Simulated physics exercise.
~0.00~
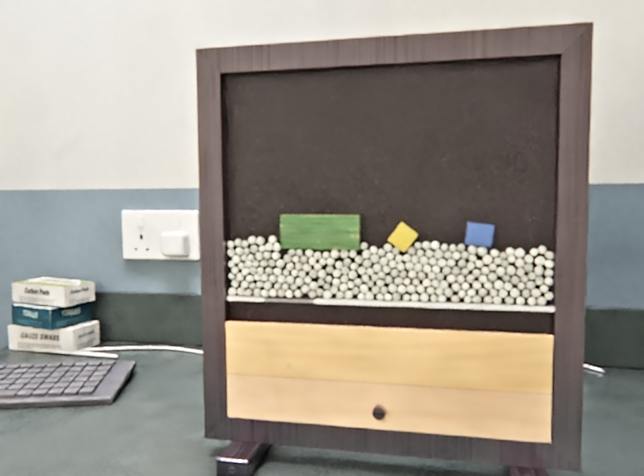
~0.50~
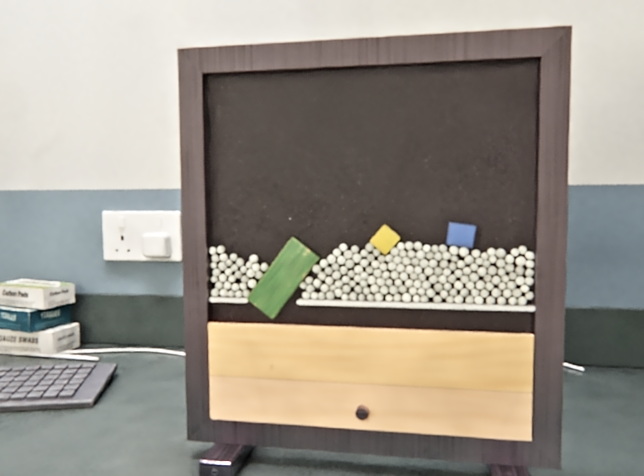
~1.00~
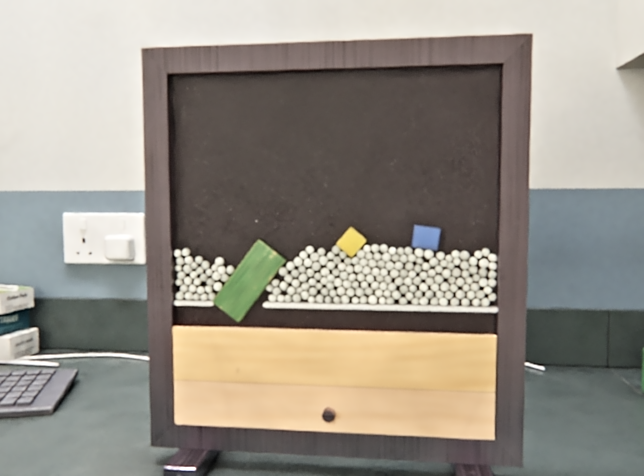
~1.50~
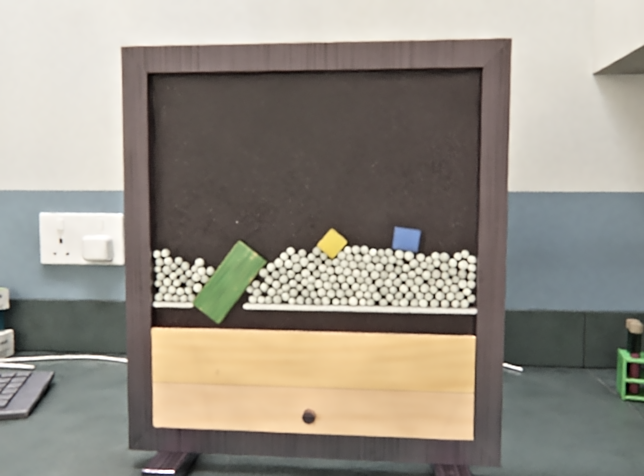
A green block sinks and tilts among white balls, then rests leaning beside a gap.
